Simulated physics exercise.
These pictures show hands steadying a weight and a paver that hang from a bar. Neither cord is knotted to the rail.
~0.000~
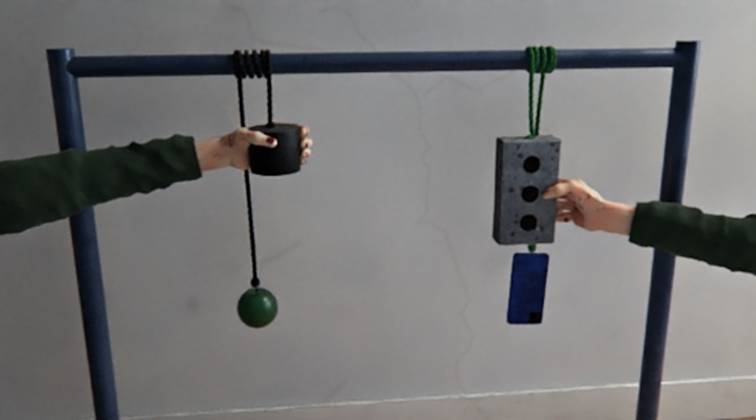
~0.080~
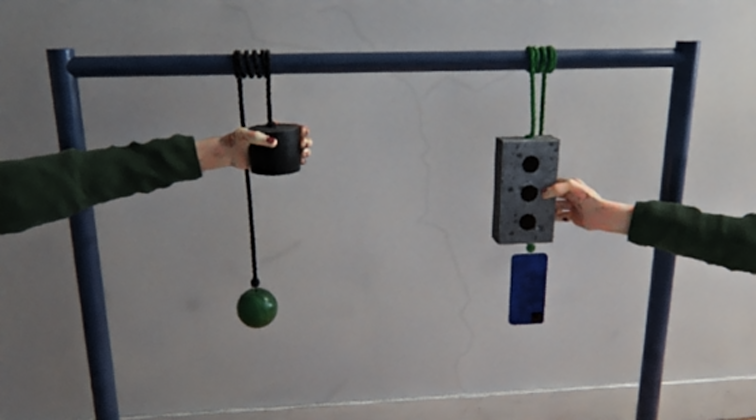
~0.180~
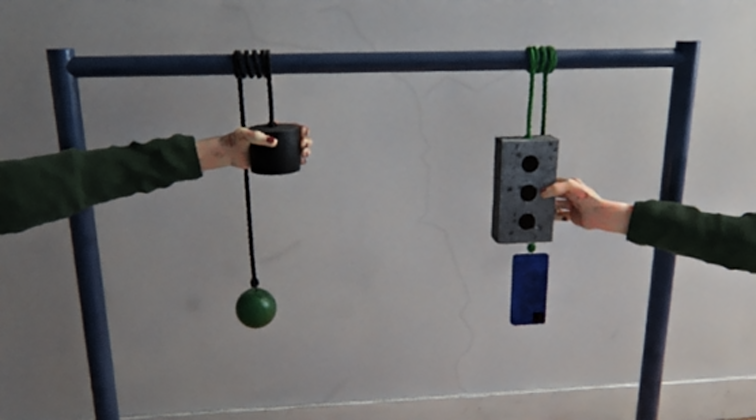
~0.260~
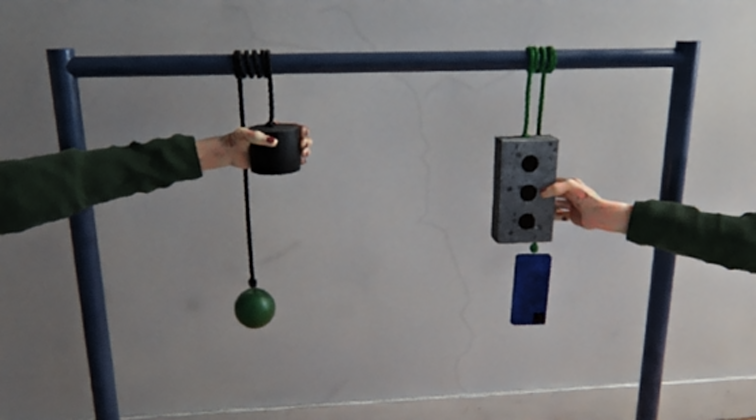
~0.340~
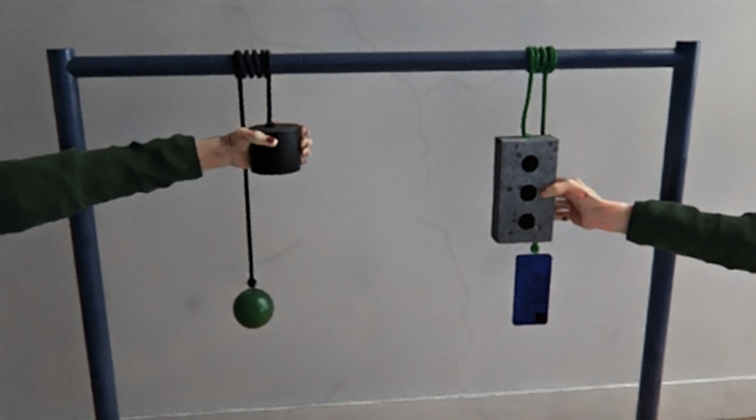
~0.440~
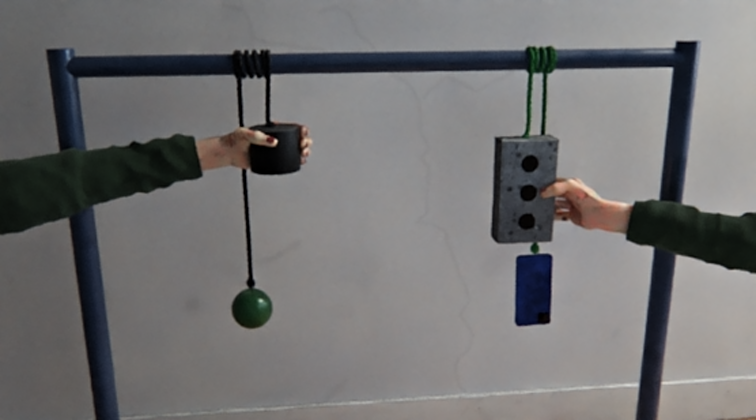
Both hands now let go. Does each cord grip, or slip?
The weight stays hanging. The paver is held.
After 0.80 s, weight hanging near (271, 155); paver hanging near (525, 197).
After 1.18 s, weight hanging near (269, 156); paver hanging near (528, 199).
At rest, weight hanging near (269, 153); paver hanging near (527, 199). The weight is held and the paver keeps its height.
